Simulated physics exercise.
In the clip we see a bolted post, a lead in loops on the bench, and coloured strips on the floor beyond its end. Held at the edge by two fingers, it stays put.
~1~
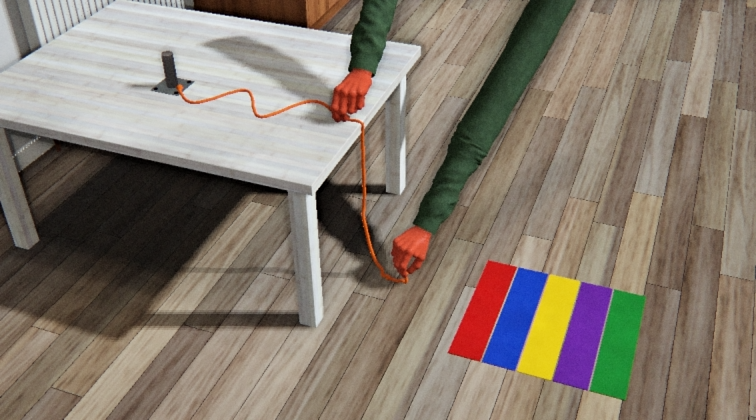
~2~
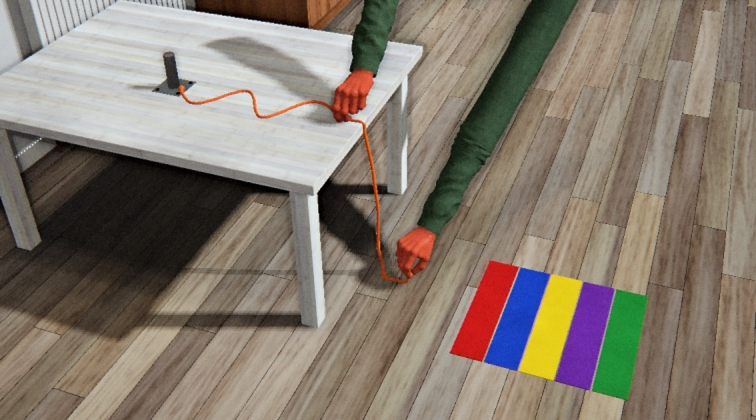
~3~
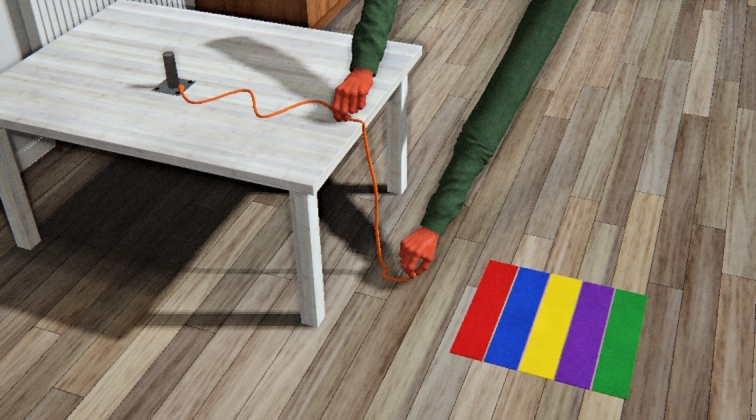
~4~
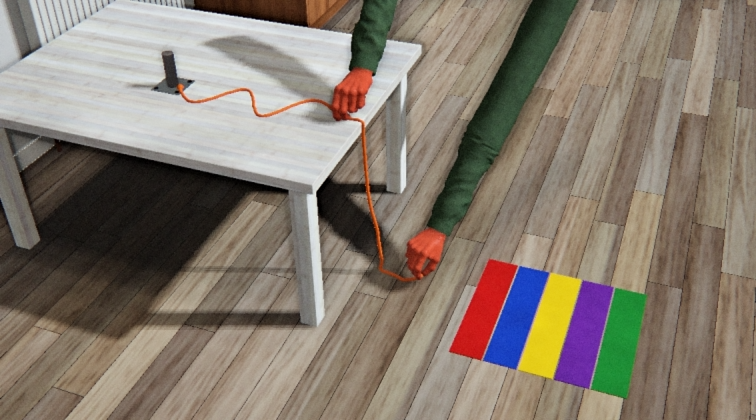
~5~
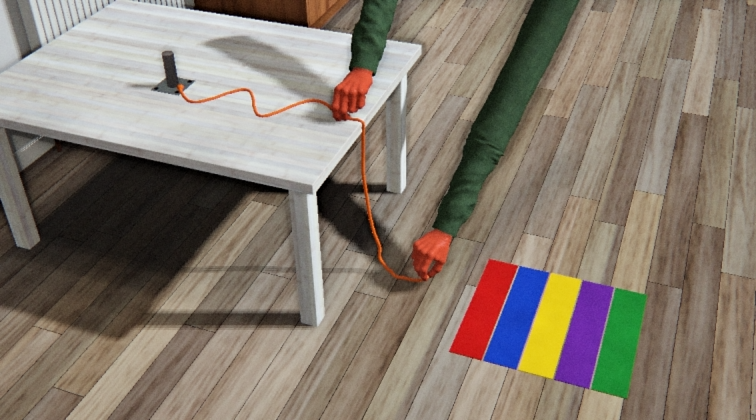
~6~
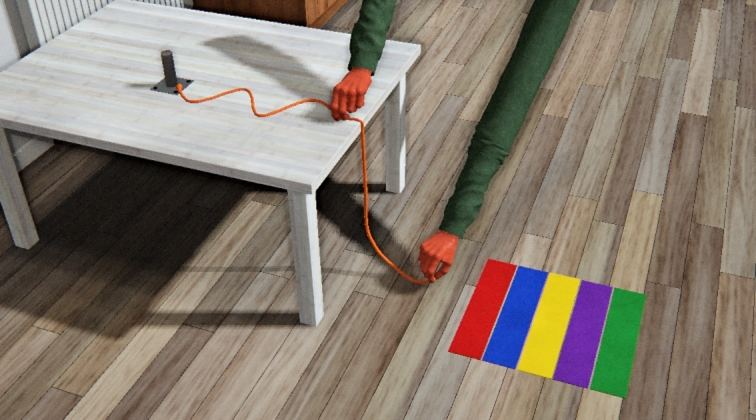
On a wooden floor beside a white table, one hand inches an orange cord's end rightward while another holds it at the edge.
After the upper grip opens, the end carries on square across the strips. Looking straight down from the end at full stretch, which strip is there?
The green strip is there.
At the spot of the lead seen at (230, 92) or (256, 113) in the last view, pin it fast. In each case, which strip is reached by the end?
In order: Purple, then yellow.
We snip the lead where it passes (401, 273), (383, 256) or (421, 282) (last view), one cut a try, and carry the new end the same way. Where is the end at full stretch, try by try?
Case by case: Close to (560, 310), (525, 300) and (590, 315).
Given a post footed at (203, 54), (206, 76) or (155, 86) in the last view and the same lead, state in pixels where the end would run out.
Around (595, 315), then (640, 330), then (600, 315).
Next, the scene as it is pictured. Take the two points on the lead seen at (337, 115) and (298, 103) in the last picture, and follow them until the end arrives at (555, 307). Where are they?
To (375, 168) and (359, 119).
Early on, end near (555, 307); over yellow.
Midway, end near (594, 317); over purple.
At the end of the slack, end near (617, 322); over green. Over green.
